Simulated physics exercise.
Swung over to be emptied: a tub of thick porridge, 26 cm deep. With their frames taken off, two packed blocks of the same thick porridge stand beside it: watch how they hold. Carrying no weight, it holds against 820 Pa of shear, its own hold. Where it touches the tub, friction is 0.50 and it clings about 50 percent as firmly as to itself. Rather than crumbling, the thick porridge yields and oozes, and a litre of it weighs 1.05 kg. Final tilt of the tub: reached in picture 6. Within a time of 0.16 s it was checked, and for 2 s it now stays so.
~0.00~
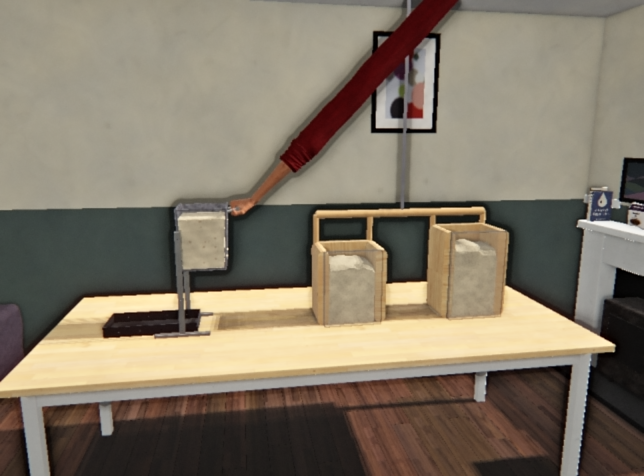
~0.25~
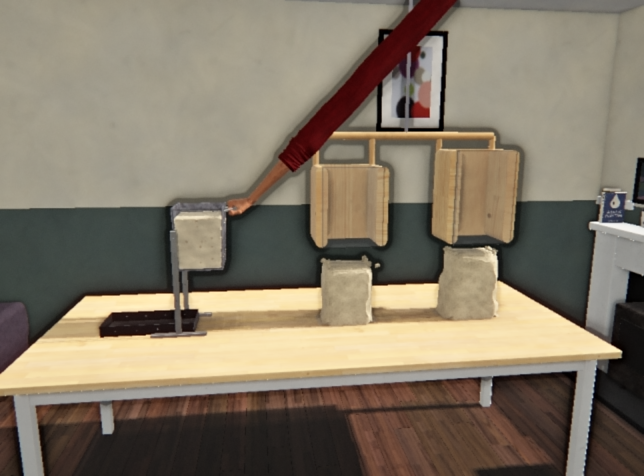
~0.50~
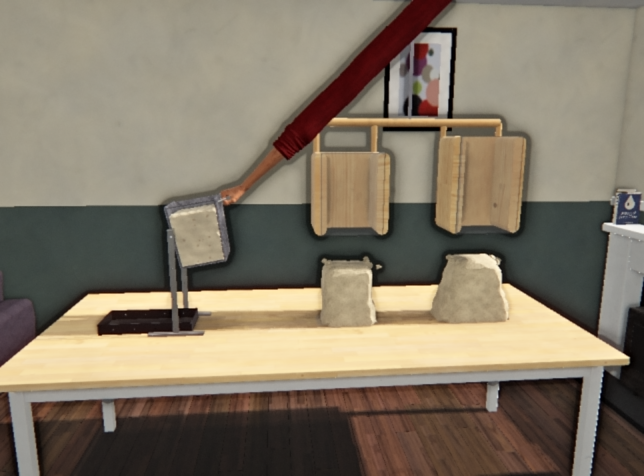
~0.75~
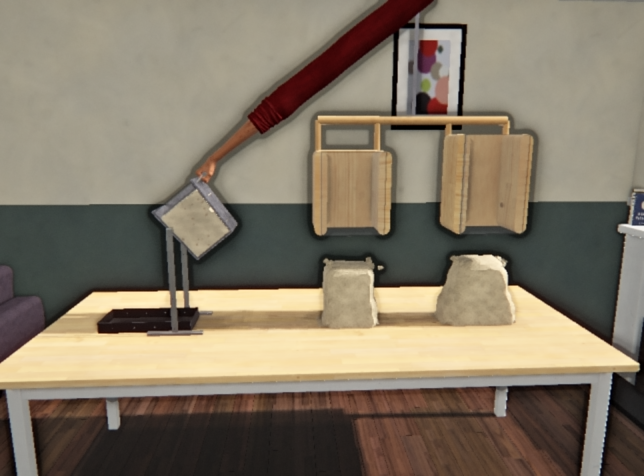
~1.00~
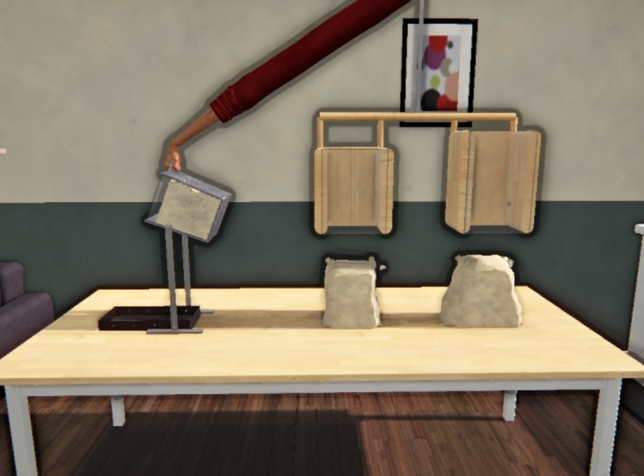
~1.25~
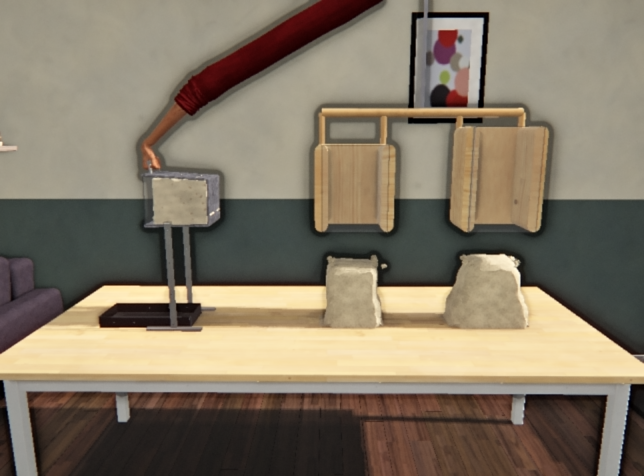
The clip opens with a red-sleeved arm gripping a tub of thick, pale porridge on a stand, left of two filled wooden boxes. The joined boxes lift, baring two blocks, and the taller right one sags and widens. The hand then swings the tub leftward onto its side, the porridge still inside.
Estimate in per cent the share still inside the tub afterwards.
I would say about 100 percent.
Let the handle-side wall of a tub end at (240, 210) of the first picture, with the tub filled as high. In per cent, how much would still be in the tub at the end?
Roughly 100 %.
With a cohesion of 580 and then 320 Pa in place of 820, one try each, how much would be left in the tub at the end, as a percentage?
In that order: 100 %, 65 %.
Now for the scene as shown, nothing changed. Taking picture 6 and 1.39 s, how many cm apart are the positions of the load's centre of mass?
I'd estimate roughly 0 centimetres.
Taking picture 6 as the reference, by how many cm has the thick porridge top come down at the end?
Roughly 0 cm.
After 1.39 s, the tub is at 88 degrees and holds 100 %.
After 1.56 s, the tub is at 88 degrees and holds 100 %.
After 1.73 s, the tub is at 88 degrees and holds 100 %.
After 1.90 s, the tub is at 88 degrees and holds 100 %.
After 3.25 s, at the end, the tub is at 88 degrees and holds 100 %.
